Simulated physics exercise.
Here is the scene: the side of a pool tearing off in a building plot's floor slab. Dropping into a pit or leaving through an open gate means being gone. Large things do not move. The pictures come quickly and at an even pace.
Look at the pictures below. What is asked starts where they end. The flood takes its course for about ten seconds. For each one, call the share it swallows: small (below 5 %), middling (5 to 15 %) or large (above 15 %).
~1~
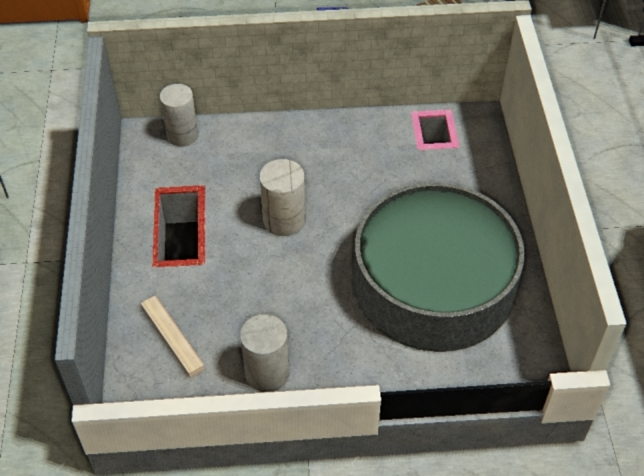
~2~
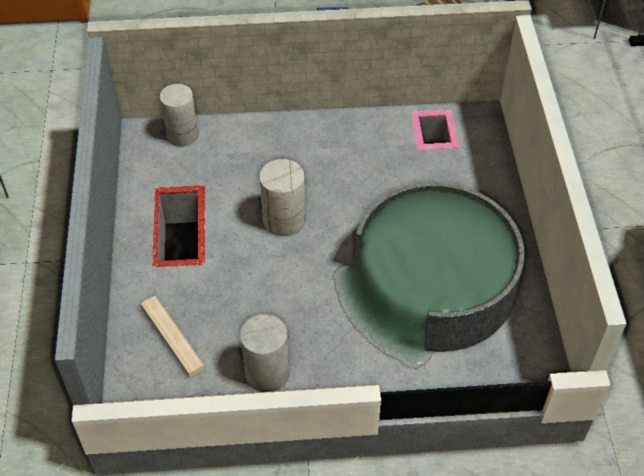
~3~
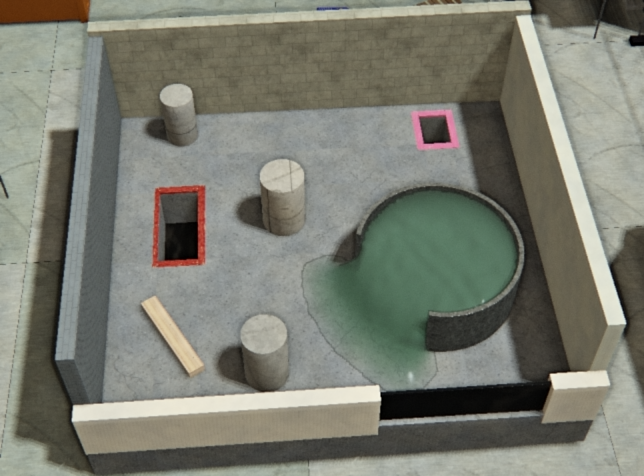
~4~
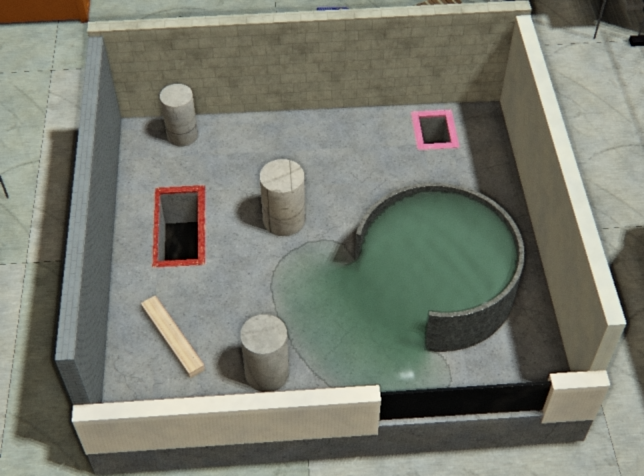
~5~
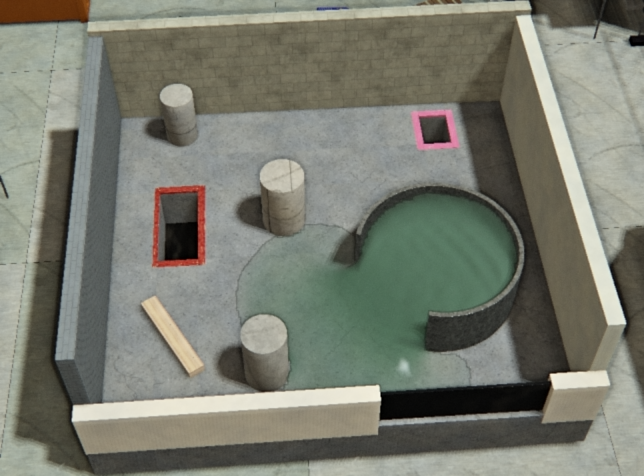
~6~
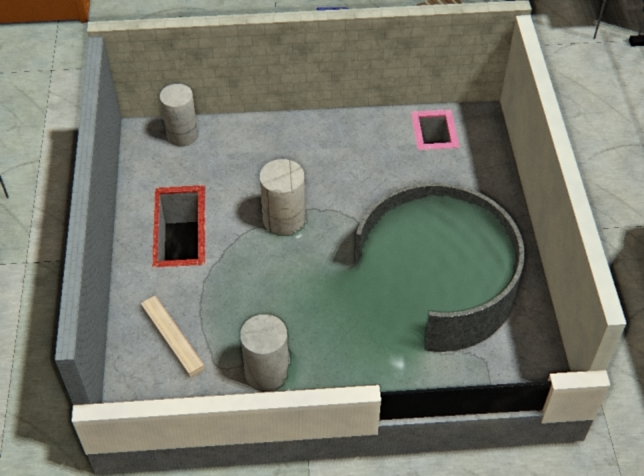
Calls: Gate - small; red pit - large; pink pit - middling.
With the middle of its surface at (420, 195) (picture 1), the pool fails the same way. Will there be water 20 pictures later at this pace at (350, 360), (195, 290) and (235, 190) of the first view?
Spot 1 wetted, spot 2 wetted, spot 3 unwetted.
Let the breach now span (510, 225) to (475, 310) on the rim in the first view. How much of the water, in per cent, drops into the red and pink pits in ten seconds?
Red 20 %, pink 15 %.
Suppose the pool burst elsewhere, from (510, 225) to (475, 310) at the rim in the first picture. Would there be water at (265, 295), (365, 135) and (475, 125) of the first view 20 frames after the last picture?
First point swamped, second point swamped, third point swamped.
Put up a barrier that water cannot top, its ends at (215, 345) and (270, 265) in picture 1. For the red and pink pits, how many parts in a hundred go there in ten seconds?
Red 20 %, pink 14 %.
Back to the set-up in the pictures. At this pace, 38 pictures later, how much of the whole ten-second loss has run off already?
Roughly 60 %.
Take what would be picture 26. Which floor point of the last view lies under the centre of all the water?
Near (299, 314).
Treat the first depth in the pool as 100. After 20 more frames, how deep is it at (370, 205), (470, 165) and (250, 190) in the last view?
First 0, next 0, last 0 in a hundred.
A moment on, water covers 40 % of the floor; the gate 0 %, the red pit 1 %, the pink pit 0 %.
Next, water covers 45 % of the floor; the gate 0 %, the red pit 2 %, the pink pit 0 %.
Then, water covers 55 % of the floor; the gate 0 %, the red pit 9 %, the pink pit 0 %.
Later, water covers 90 % of the floor; the gate 0 %, the red pit 24 %, the pink pit 0 %.
In the end, water covers 100 % of the floor; the gate 0 %, the red pit 33 %, the pink pit 8 %.
